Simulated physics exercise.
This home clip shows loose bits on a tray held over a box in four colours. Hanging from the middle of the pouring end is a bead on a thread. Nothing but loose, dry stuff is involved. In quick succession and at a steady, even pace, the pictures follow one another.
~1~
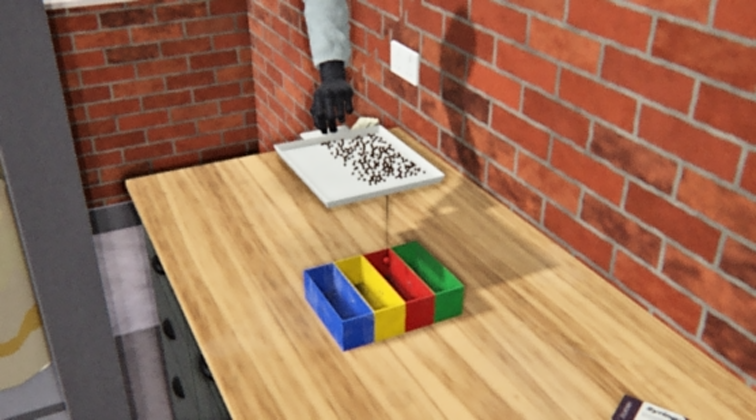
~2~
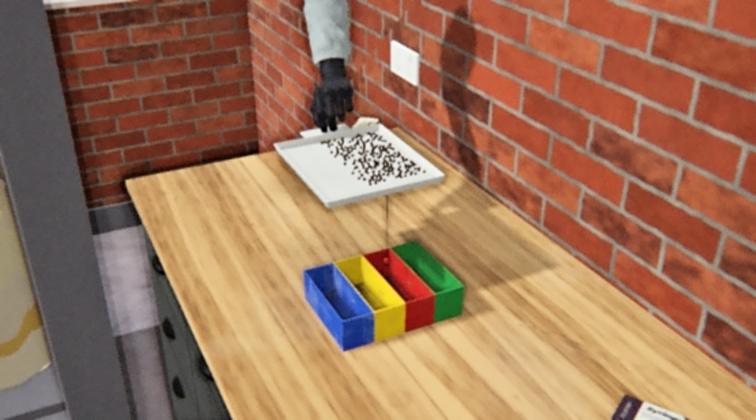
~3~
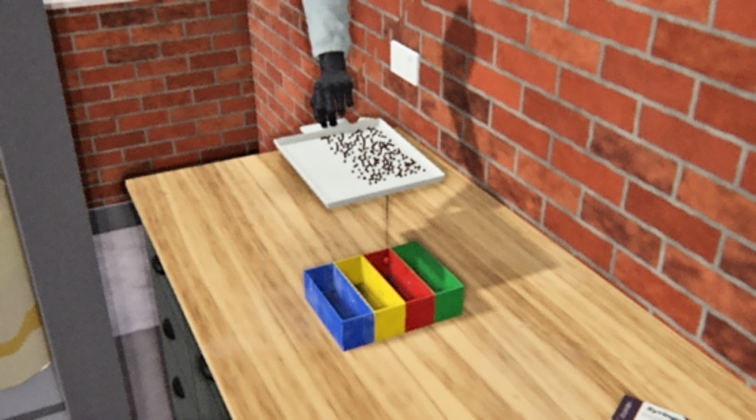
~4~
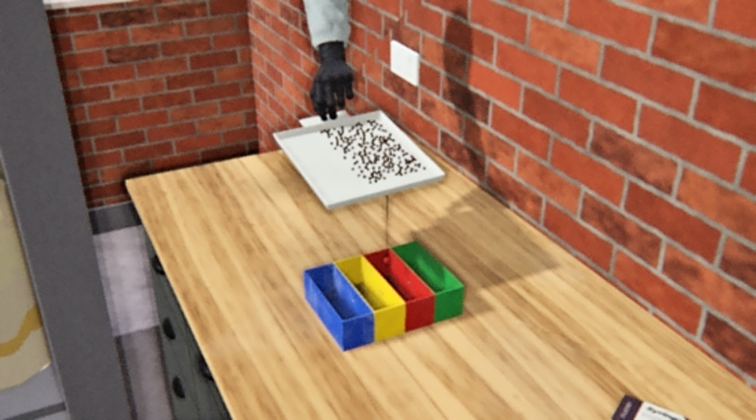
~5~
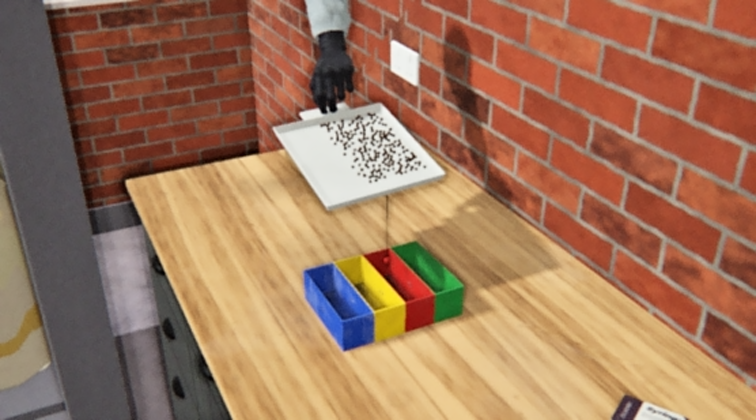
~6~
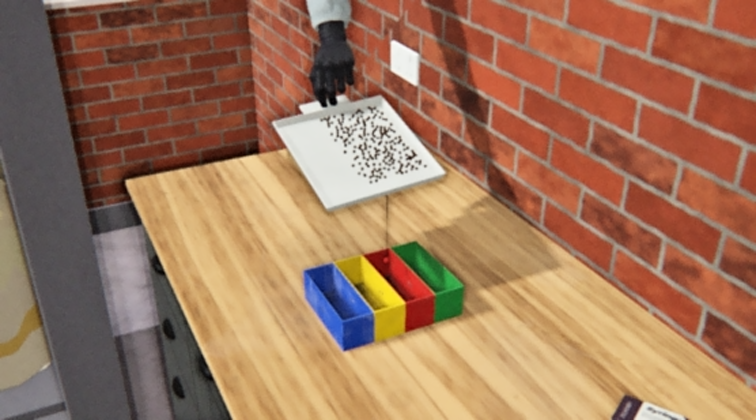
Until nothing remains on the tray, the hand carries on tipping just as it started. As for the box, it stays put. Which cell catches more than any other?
The blue cell catches the most.
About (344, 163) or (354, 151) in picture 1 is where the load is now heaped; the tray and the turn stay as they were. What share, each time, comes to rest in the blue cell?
In order, about 60 and 50 in a hundred.
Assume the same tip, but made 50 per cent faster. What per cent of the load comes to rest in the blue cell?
It would be some 50 in a hundred.
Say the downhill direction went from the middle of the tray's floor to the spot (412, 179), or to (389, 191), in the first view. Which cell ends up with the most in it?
First green, then that green cell.
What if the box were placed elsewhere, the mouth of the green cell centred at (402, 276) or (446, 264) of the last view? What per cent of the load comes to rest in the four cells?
You'd get 100 per cent first and 70 per cent second.
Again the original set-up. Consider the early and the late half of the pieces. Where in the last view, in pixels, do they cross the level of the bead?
Points: About (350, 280), then about (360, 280).
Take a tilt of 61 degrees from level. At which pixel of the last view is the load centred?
(365, 202).
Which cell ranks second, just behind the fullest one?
That yellow cell.
Just after the last frame, tray tipped steeply; the larger part on the tray; about a tenth in the blue cell; about a tenth in the yellow cell; just a few in the red cell; about a tenth falling or outside the box.
A moment on, tray tipped past a quarter turn; roughly a third in the blue cell; roughly a quarter in the yellow cell; roughly a quarter in the red cell; just a few in the green cell; roughly a quarter falling or outside the box.
Further on, tray tipped past a quarter turn; roughly half in the blue cell; roughly a third in the yellow cell; roughly a quarter in the red cell; just a few in the green cell; about a tenth falling or outside the box.
When it is over, tray tipped past a quarter turn; roughly half in the blue cell; roughly a third in the yellow cell; roughly a quarter in the red cell; just a few in the green cell; about a tenth outside the box.
